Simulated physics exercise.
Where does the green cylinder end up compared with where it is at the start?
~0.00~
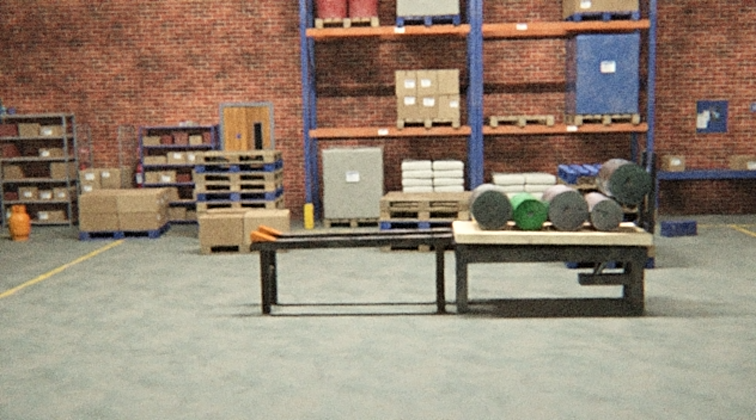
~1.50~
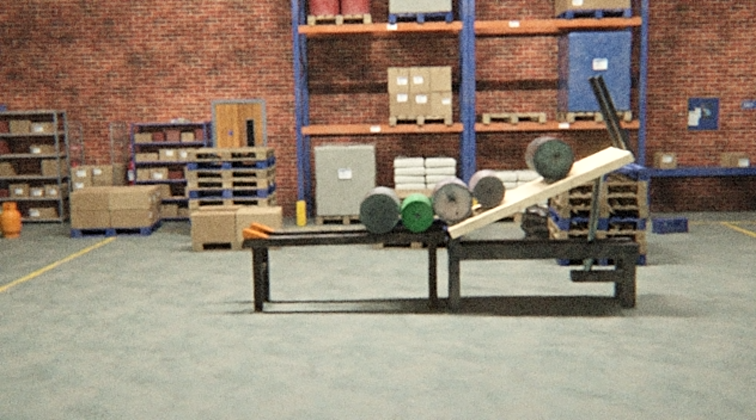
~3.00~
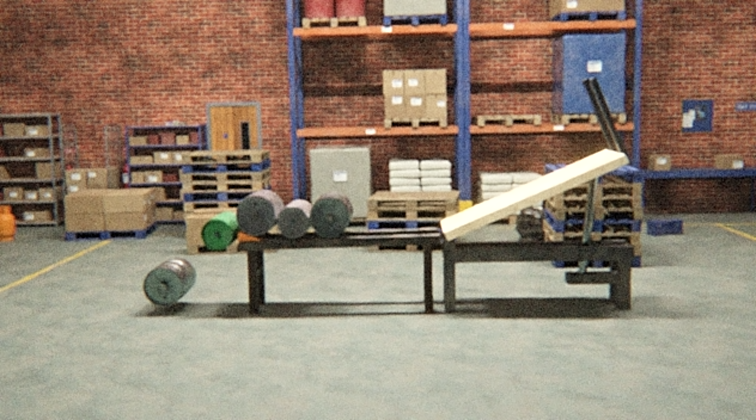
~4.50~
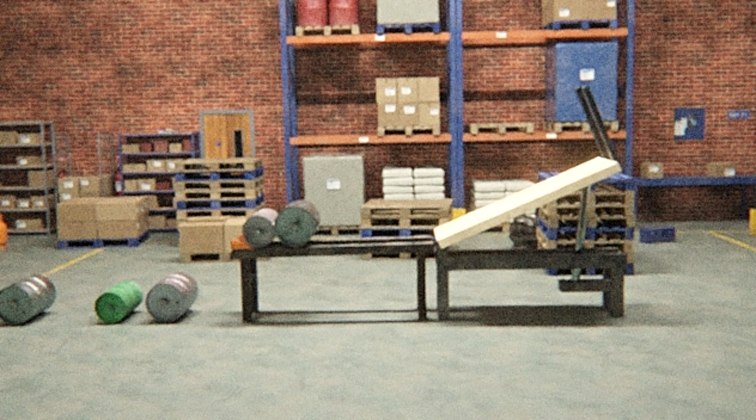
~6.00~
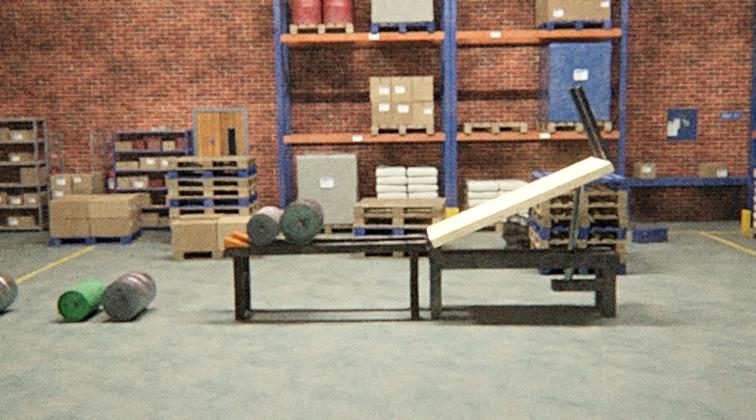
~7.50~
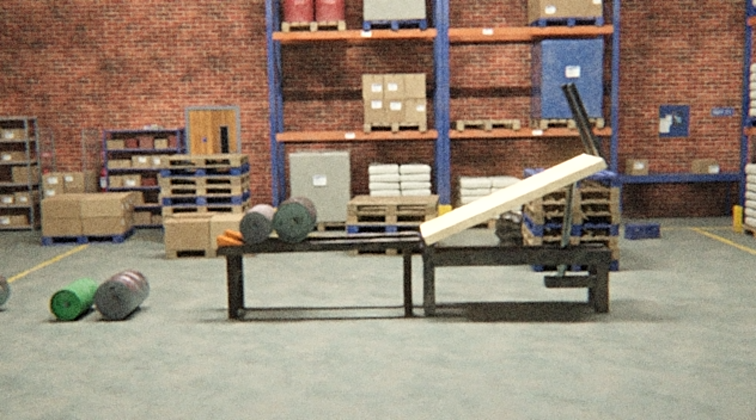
It starts among the others on the flat pale deck at the right, and it ends on the floor to the left of the dark rack, lying against a grey one.
Five keg-like cylinders, one of them green and the rest greyish, sit together on a flat pale deck at the right of a warehouse floor. The deck's right edge swings up, and they roll left down the slope onto the low dark rack beside it. A grey one goes over the orange-tipped left end first, with the green one dropping after it. Another grey one follows them to the floor, where the fallen ones roll farther left. At the end, two grey ones remain on the rack near its left end, the deck stays tilted, and the green one lies on the floor against a grey one.
